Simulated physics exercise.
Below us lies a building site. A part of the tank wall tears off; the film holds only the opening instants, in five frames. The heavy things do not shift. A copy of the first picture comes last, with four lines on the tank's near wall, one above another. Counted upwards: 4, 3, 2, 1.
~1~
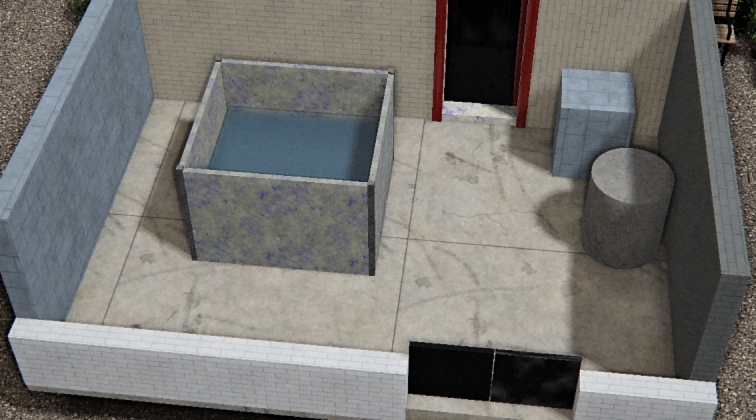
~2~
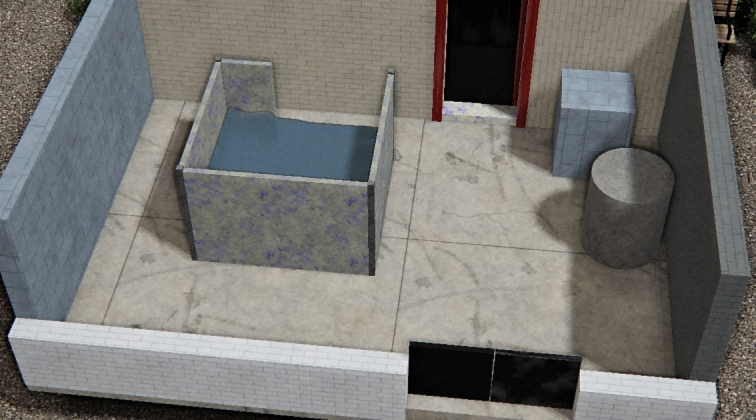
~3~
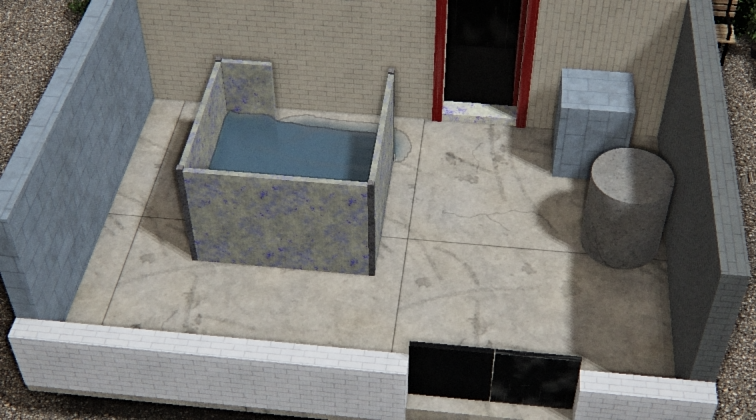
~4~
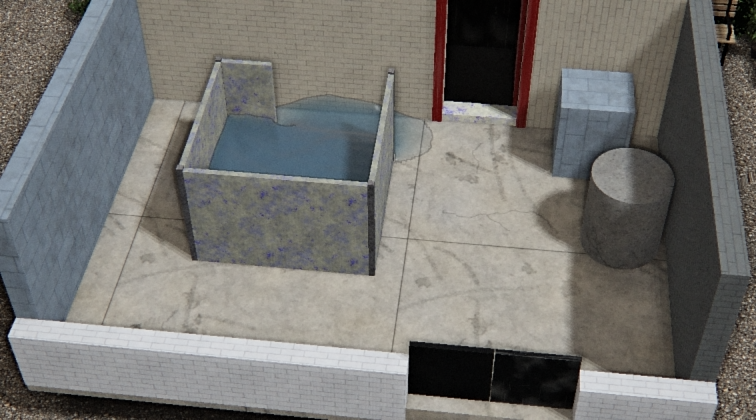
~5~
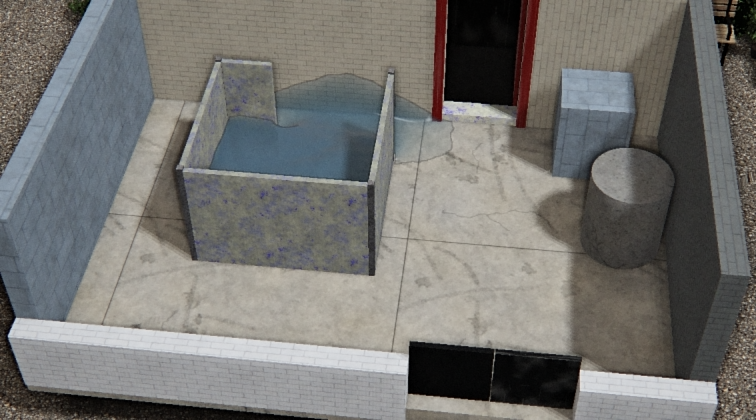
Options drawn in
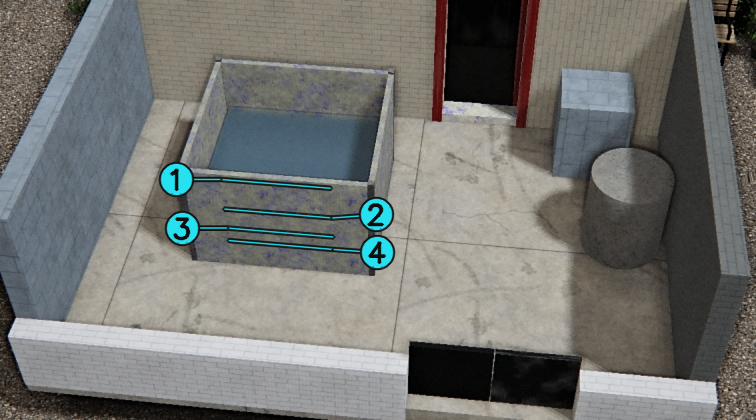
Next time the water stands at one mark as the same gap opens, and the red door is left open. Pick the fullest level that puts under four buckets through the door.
I would pick mark 3.
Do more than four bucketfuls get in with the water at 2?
Yes.
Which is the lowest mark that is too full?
Here it is mark 2.
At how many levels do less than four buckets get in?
Two.
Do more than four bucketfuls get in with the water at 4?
No, not at all.
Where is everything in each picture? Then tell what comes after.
Water in the tank at rest, its middle at (294, 162); foot of the red doorway at (479, 123); shut gate at (494, 359).
Water covers 2 % of the ground, its front hidden from here.
Water covers 5 % of the ground, its front hidden from here.
Water covers 7 % of the ground, its front hidden from here.
Water covers 9 % of the ground and shows as far out as (443, 120).
On the marked copy, 1 at (275, 183); 2 at (278, 213); 3 at (279, 232); 4 at (281, 245); from the bottom up 4, 3, 2, 1.
If 1 is chosen, dozens of bucketfuls pour in.
If 2 is chosen, about 8 bucketfuls get in.
If 3 is chosen, a bucket or two gets in.
If 4 is chosen, a splash gets over, under a bucket.
